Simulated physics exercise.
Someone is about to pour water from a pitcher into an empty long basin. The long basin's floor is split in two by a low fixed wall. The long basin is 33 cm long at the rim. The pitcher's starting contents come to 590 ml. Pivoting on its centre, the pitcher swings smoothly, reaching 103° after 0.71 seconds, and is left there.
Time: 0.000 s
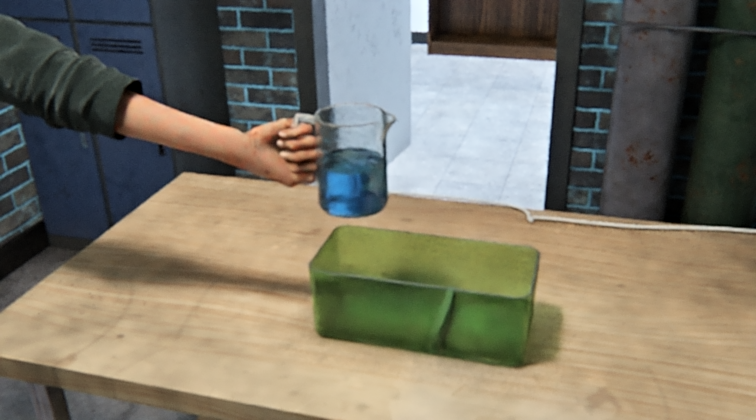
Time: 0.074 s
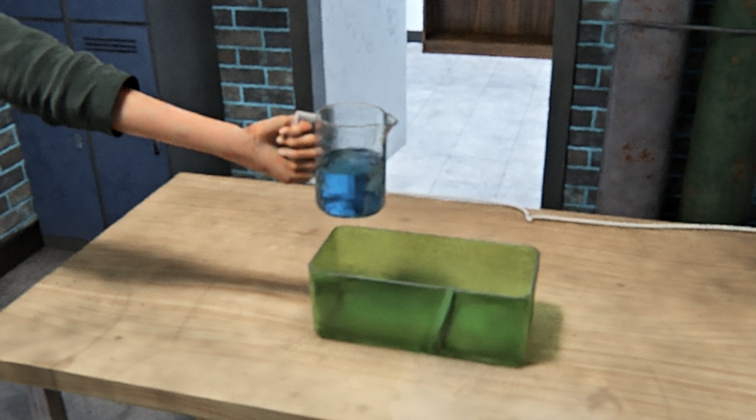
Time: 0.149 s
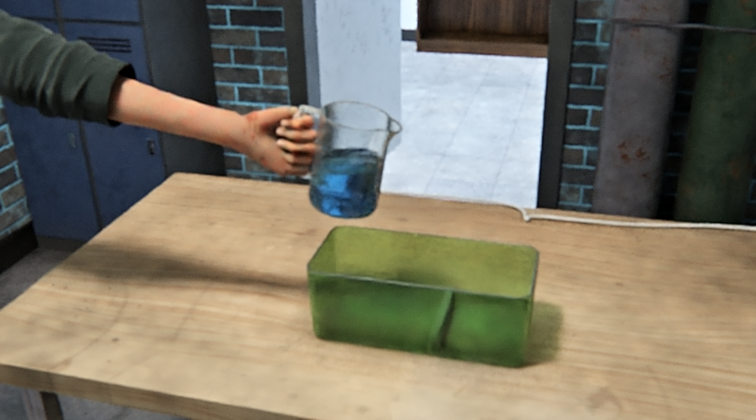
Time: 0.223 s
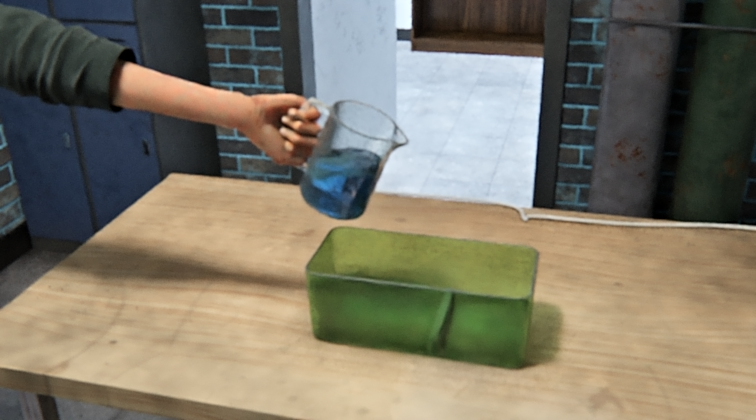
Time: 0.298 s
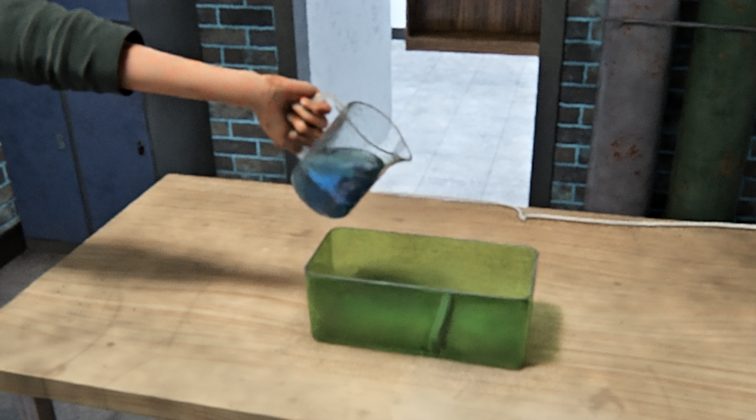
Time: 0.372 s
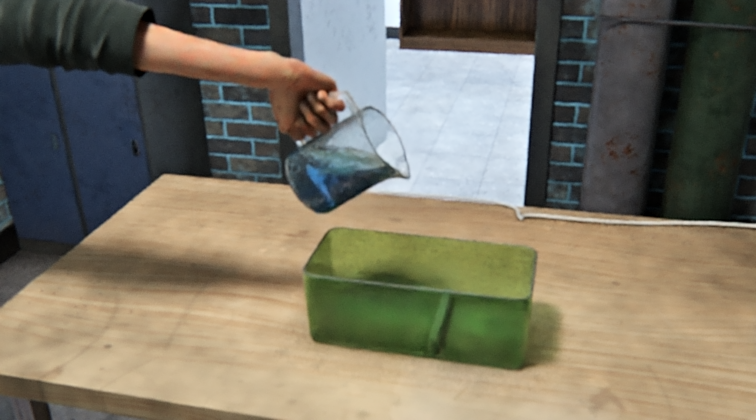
To begin with, a hand at the left holds a clear pitcher of blue water upright above a green, long basin on a wooden table. The hand then tilts the pitcher to the right, slightly at first and then steeply, and the water shifts toward its spout while the basin stays still.
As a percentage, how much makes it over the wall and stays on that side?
Some 58 per cent makes it over and stays.
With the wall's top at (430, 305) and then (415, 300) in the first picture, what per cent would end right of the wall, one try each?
Respectively 90 and 90 %.
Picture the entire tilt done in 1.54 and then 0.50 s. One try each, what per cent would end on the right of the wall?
The first try gives 60 percent and the second 55 percent.
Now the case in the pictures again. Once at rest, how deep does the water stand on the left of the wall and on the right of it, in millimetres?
Left roughly 8 mm; right roughly 18 mm.
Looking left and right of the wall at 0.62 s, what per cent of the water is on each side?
6 left and 0 right, roughly.
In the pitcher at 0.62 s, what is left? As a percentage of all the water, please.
I reckon about 70 in a hundred is still held.
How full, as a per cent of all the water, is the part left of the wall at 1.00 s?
Left share: Approx. 28 %.
Then, 0.62 s in, the tilt is 99° and 71 per cent is still to pour, 6 is left of the wall and 0 right of it.
Then, 0.81 s in, the tilt is 103° and 27 per cent is still to pour, 21 is left of the wall and 34 right of it.
Then, 1.00 s in, the tilt is 103° and 8 per cent is still to pour, 28 is left of the wall and 55 right of it.
Then, 1.21 s in, the tilt is 103° and 2 per cent is still to pour, 38 is left of the wall and 58 right of it.
Finally, 41 per cent lies left of the wall, 58 right of it and 1 outside.
